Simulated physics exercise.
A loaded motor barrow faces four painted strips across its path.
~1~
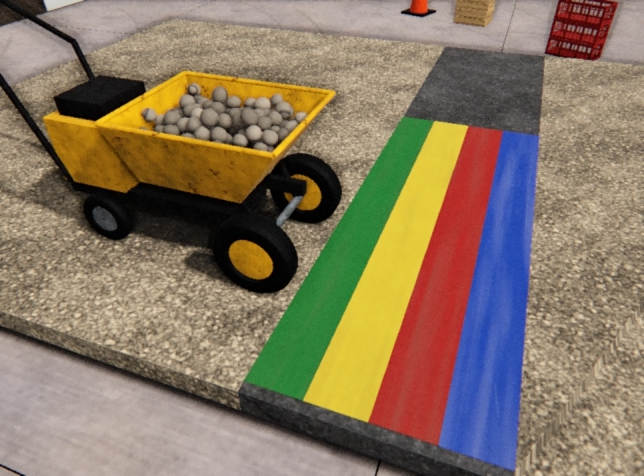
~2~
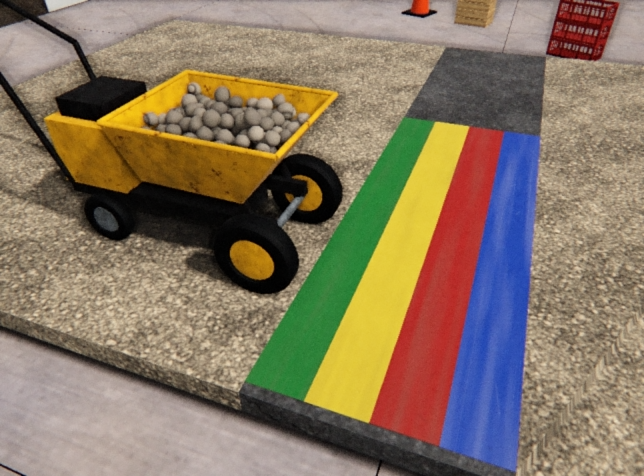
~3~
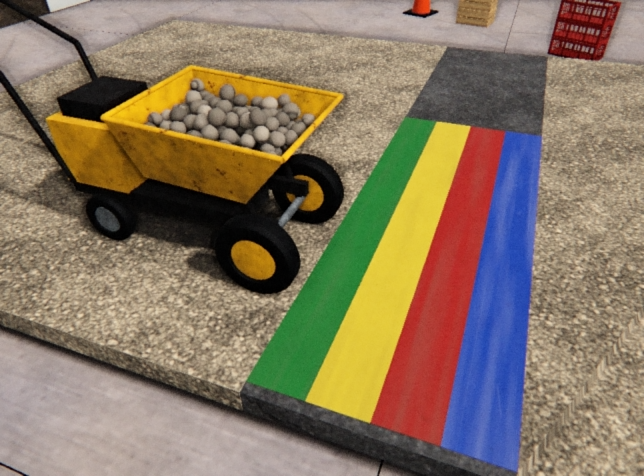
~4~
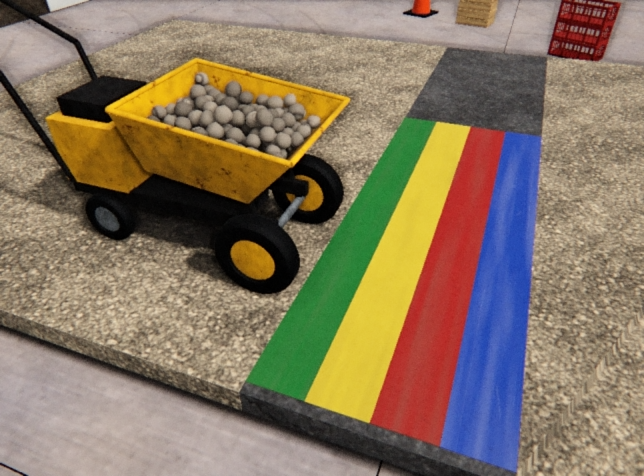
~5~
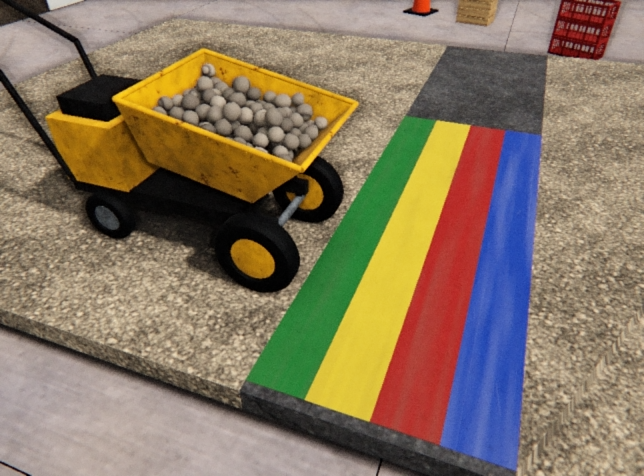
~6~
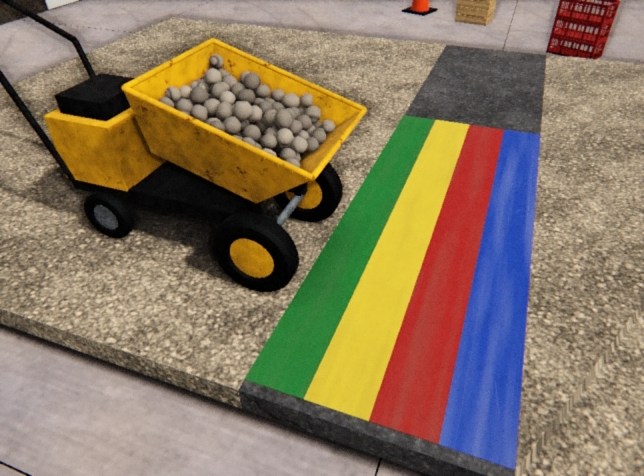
A rough, speckled stone slab lies on a pale paved floor, seen from above at an angle. On the left stands a yellow motor barrow with black wheels, its skip loaded with round grey pebbles, facing green, yellow, red and blue strips, with an orange cone and crates behind. The skip starts level and tilts gradually forward to the right, while the wheels and camera stay still.
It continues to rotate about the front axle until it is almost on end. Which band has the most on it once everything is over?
Red.
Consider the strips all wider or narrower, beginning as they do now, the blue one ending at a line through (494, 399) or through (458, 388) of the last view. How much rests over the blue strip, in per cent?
The first gives around 30 %, the second around 30 %.
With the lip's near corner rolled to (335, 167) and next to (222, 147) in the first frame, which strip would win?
Blue, then yellow.
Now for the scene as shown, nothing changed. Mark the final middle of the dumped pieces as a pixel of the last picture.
Somewhere close to (455, 284) in the last picture.
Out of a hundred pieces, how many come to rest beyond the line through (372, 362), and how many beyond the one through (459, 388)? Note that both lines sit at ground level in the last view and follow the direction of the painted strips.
Estimate: 80 %, then 30 %.
Soon after the last picture, skip tipped steeply; all in the skip.
A little later, skip tipped right over; about two thirds in the skip; a small part over the yellow strip; about a quarter over the red strip; a stray few over the blue strip; a stray few falling.
Later still, skip tipped right over; a small part in the skip; about a quarter over the yellow strip; about a third over the red strip; about a quarter over the blue strip; a small part off the paint.
At rest, skip tipped right over; a small part in the skip; none over the green strip; about a quarter over the yellow strip; about a third over the red strip; about a quarter over the blue strip; a small part off the paint.
